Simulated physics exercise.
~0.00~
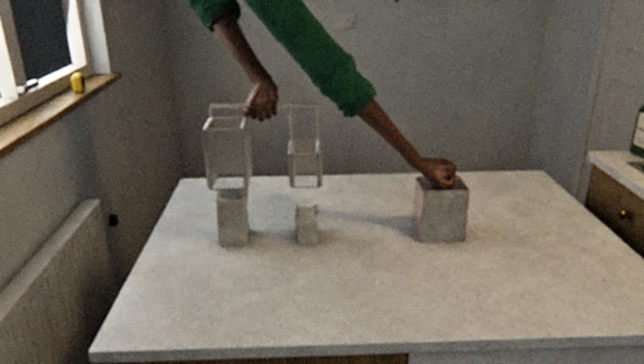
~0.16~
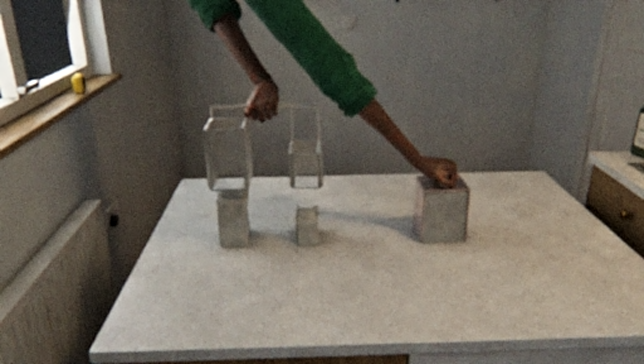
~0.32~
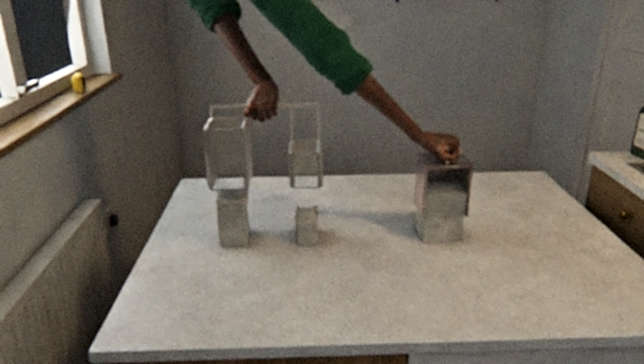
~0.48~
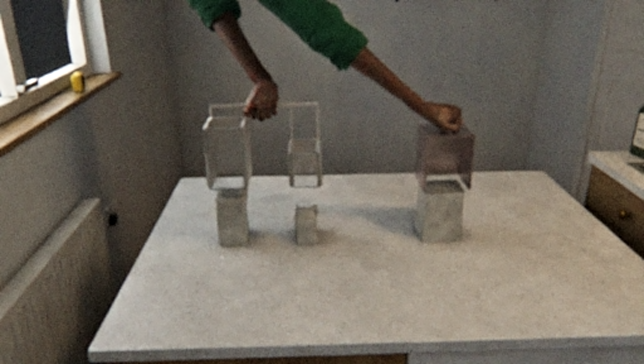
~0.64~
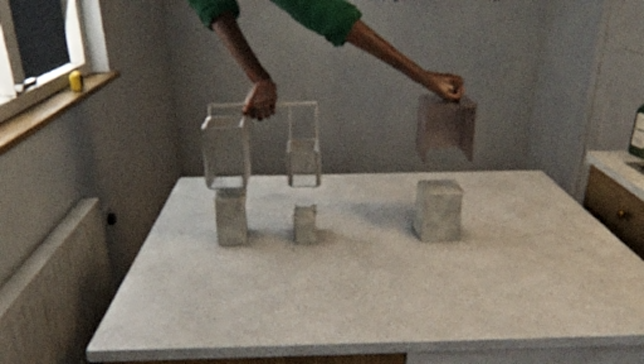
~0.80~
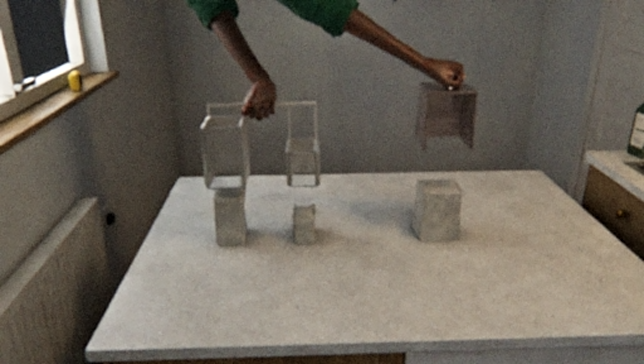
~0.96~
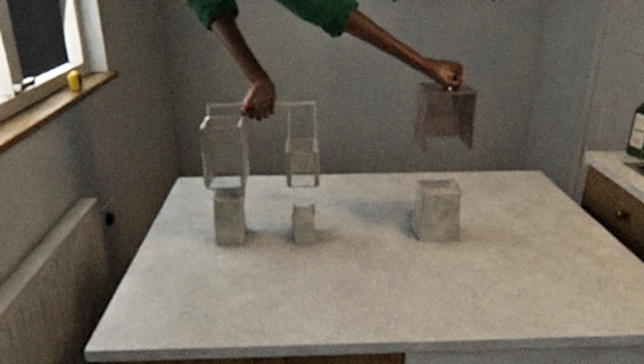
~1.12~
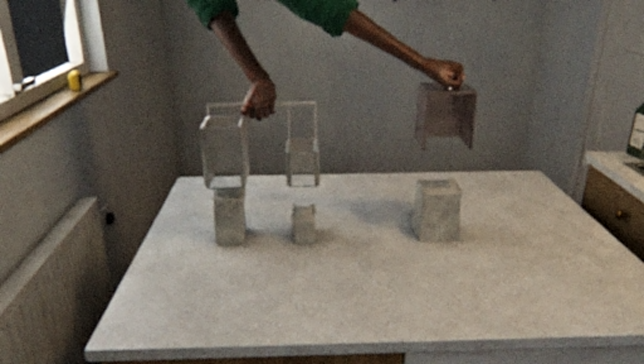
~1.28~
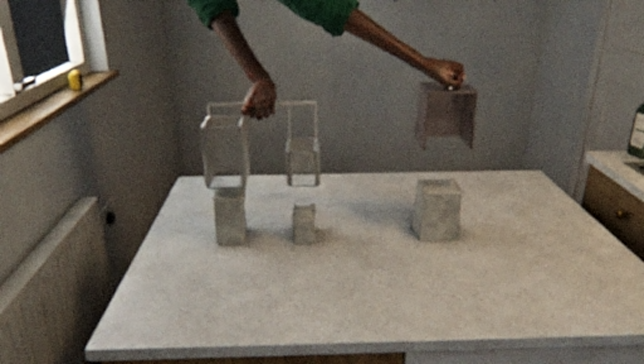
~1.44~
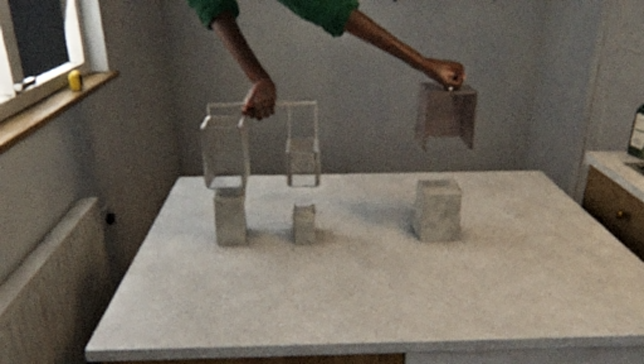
To begin with, a person in green sleeves reaches over a pale table, the left hand holding up clear, open boxlike shapes above two small grey blocks, while the right hand rests on a square tin standing at the right. The right hand then draws the tin straight up, and a grey block comes into view beneath it. The tin slides clear of the block and rises a little further, while the left hand stays nearly still. At the end, the tin hangs in the air above the block, which stands upright, almost as tall as the tin.
